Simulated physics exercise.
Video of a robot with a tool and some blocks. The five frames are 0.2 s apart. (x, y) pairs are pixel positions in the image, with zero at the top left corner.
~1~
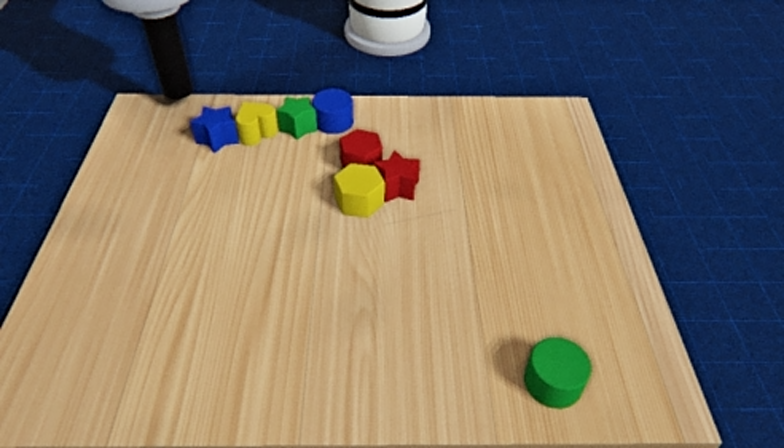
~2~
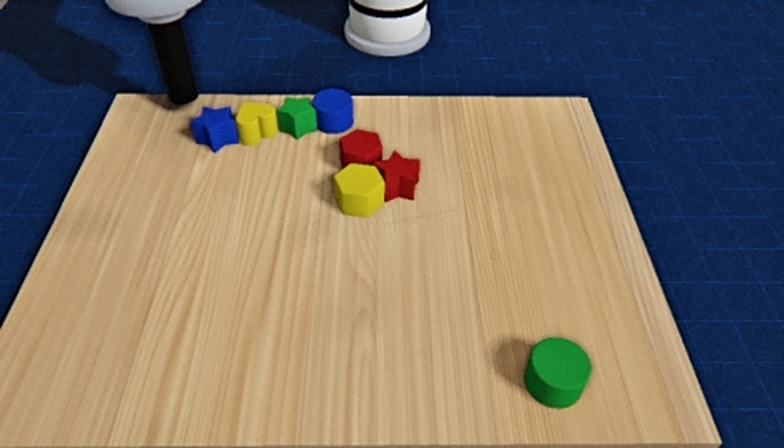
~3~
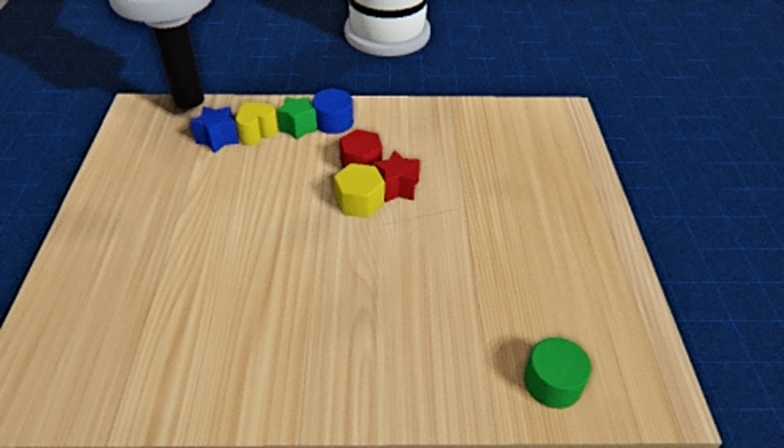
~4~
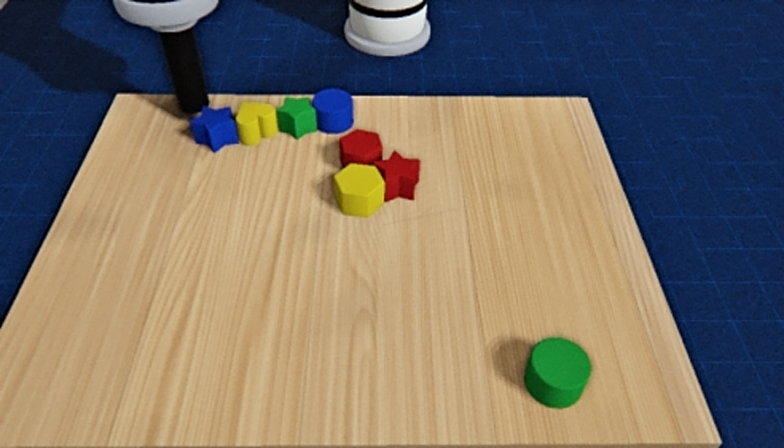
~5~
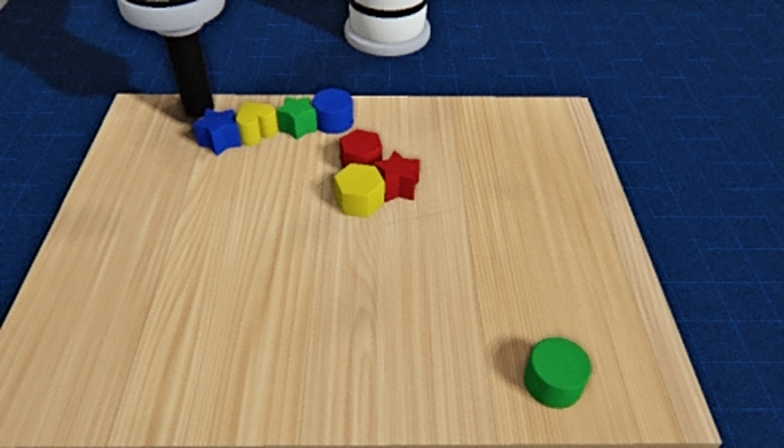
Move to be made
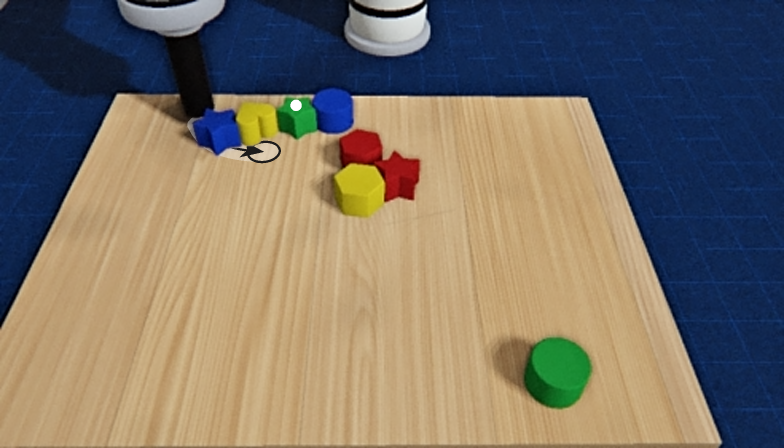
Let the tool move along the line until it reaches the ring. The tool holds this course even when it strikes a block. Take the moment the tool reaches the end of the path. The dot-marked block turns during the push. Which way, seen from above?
Looking down on the board, it turns clockwise.
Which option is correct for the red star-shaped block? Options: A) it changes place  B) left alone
I choose B.
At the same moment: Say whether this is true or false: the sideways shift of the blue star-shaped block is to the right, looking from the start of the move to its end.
The statement is correct.
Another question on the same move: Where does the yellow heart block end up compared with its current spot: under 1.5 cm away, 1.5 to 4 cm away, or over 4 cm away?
Verdict: From 1.5 to 4 cm.
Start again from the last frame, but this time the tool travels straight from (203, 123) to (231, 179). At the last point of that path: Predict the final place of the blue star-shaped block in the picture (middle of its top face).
It should be at (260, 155) by then.
The line goes from (203, 123) through (214, 138) and (236, 148) to (264, 152); the dot is on the green star-shaped block.
The first path, step by step. One third of the way, tool at (212, 125); blue star-shaped block at (230, 134), turned 25° anticlockwise; yellow heart block at (256, 113), turned 15° anticlockwise.
Two thirds of the way, tool at (233, 134); blue star-shaped block at (243, 144), turned 30° anticlockwise; yellow heart block at (259, 113), turned 30° anticlockwise; green star-shaped block at (298, 104).
At the end, tool at (262, 138); blue star-shaped block at (255, 150); yellow heart block at (272, 111), turned 80° anticlockwise; green star-shaped block at (298, 99), turned 25° clockwise; blue disc unmoved; red star-shaped block unmoved.
